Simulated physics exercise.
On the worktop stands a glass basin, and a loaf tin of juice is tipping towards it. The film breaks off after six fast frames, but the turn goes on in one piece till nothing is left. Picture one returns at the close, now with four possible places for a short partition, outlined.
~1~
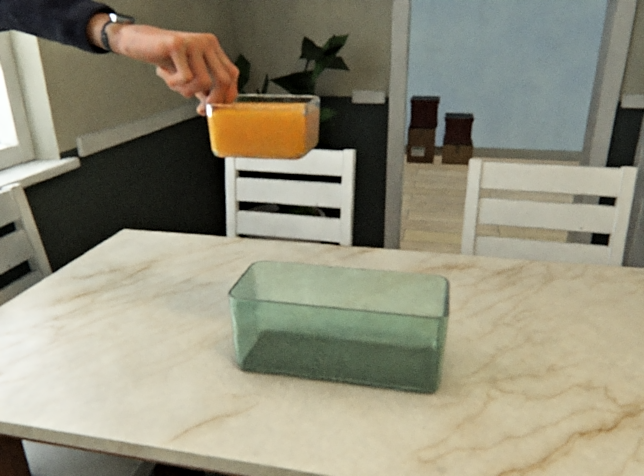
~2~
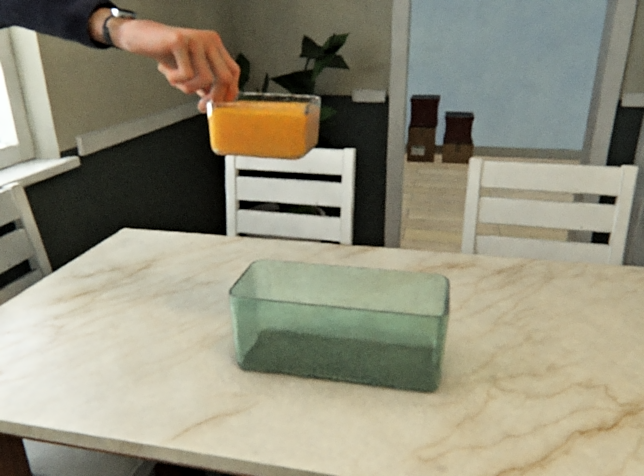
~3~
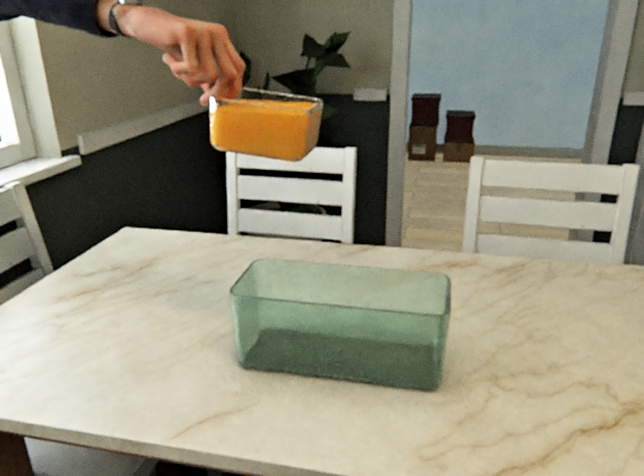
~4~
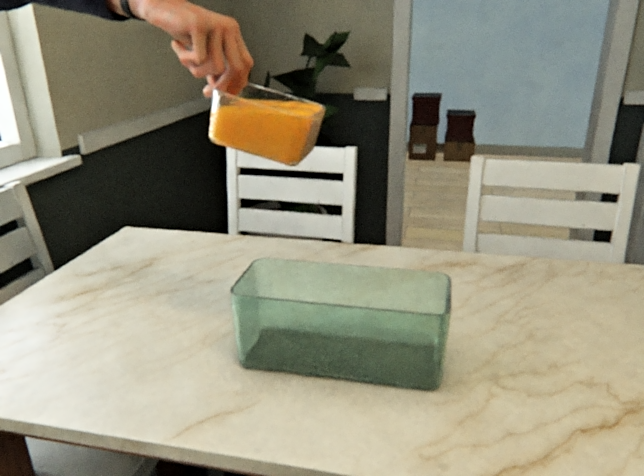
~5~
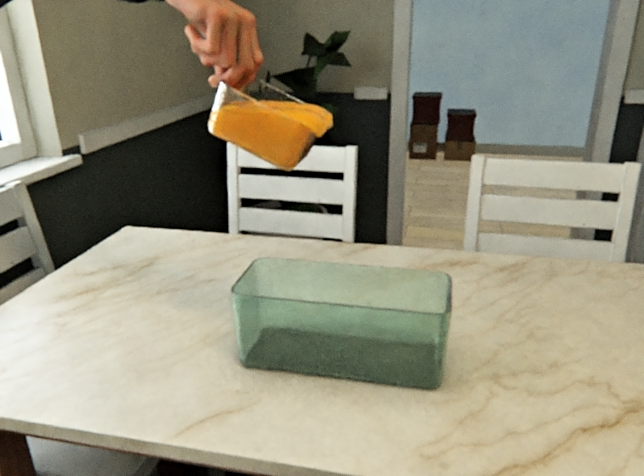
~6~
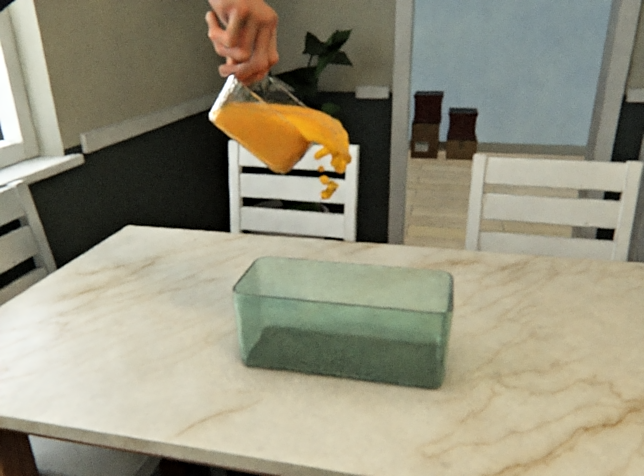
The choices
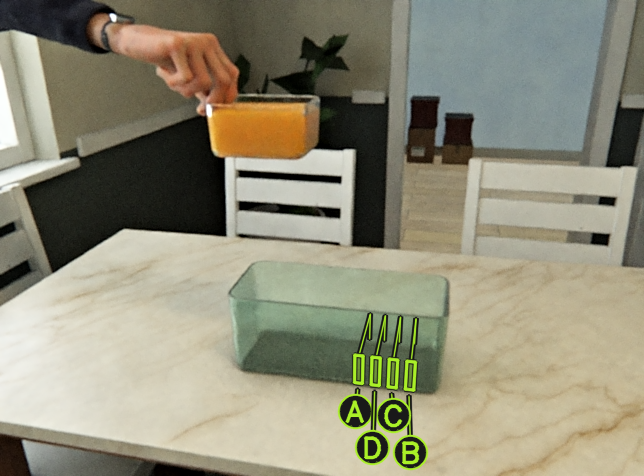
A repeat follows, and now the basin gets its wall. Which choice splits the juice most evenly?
Slot D.
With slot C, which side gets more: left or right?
More ends on the left.
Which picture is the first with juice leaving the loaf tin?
Picture 5.
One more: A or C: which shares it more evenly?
Here it is slot A.
On the marked copy, A at (357, 389); B at (408, 396); C at (391, 393); D at (374, 391).
With A, about 32 % ends left of the wall and 60 % right of it; 8 % is lost outside.
With B, about 86 % ends left of the wall and 6 % right of it; 8 % is lost outside.
With C, about 79 % ends left of the wall and 13 % right of it; 8 % is lost outside.
With D, about 49 % ends left of the wall and 43 % right of it; 8 % is lost outside.
